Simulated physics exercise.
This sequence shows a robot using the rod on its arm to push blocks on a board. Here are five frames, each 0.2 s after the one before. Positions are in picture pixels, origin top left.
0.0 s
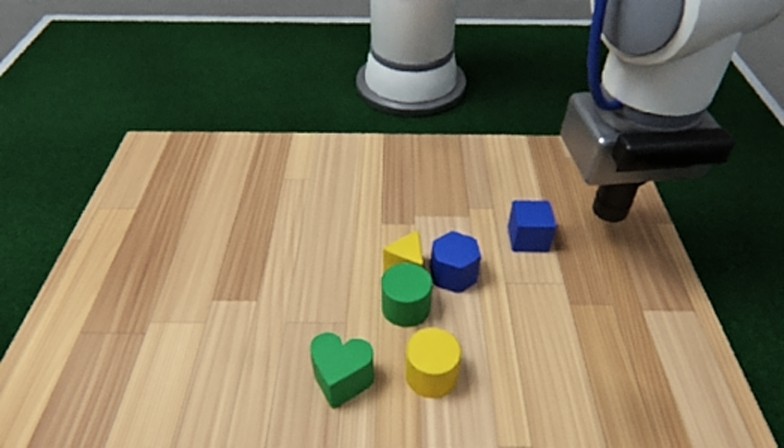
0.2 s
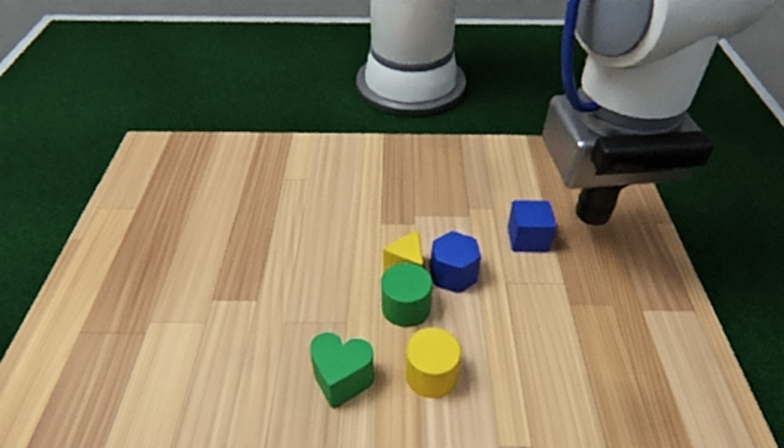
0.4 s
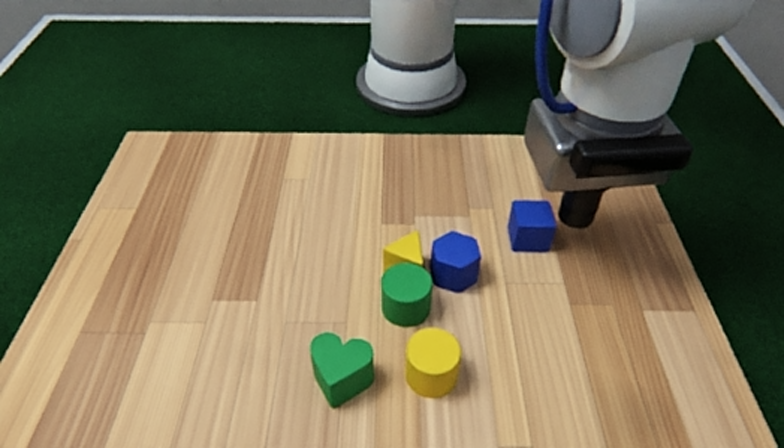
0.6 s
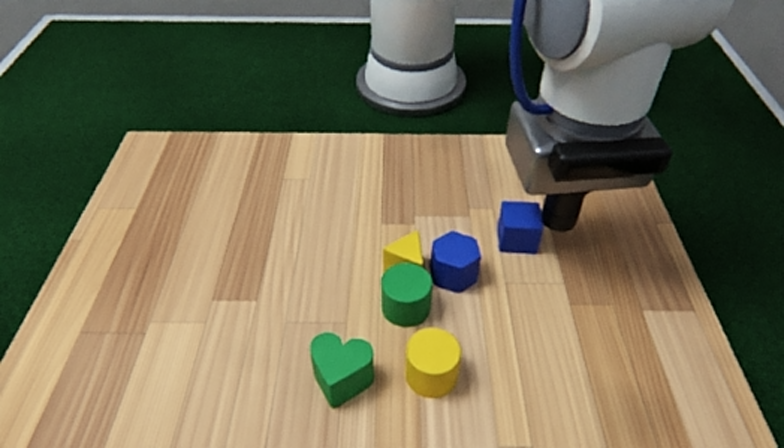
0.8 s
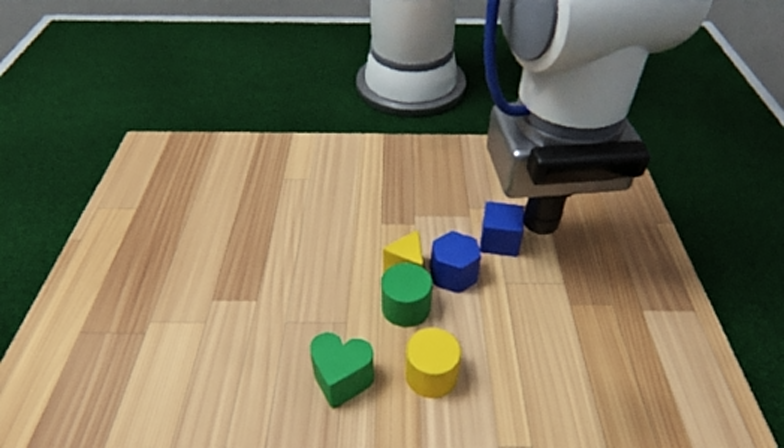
On a wooden board, a robot arm moved its rod left toward a blue square block and pushed it closer to the blue hexagonal block, while the green and yellow blocks stayed still.
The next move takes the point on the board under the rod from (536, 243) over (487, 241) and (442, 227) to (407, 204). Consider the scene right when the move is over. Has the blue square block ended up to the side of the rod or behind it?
That would be a yes.
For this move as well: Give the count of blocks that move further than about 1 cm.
I expect one block to move.
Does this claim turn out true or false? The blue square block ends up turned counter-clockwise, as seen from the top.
The statement is true.
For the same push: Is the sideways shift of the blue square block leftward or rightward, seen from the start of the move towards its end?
So, looking from the first point of the path to the last, the blue square block moves leftwards.
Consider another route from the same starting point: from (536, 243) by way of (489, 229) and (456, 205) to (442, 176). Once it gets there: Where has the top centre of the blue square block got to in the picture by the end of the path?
Located at (448, 209).
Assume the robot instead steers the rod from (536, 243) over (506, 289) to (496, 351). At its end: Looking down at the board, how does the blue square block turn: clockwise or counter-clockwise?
It turns clockwise.
On the path given first. One third of the way, rod (488, 221); blue square block (452, 215).
Two thirds of the way, rod (442, 207); blue square block (408, 210), turned 50° anticlockwise.
At the end, rod (408, 185); blue hexagonal block unmoved; blue square block (401, 209), turned 60° anticlockwise.
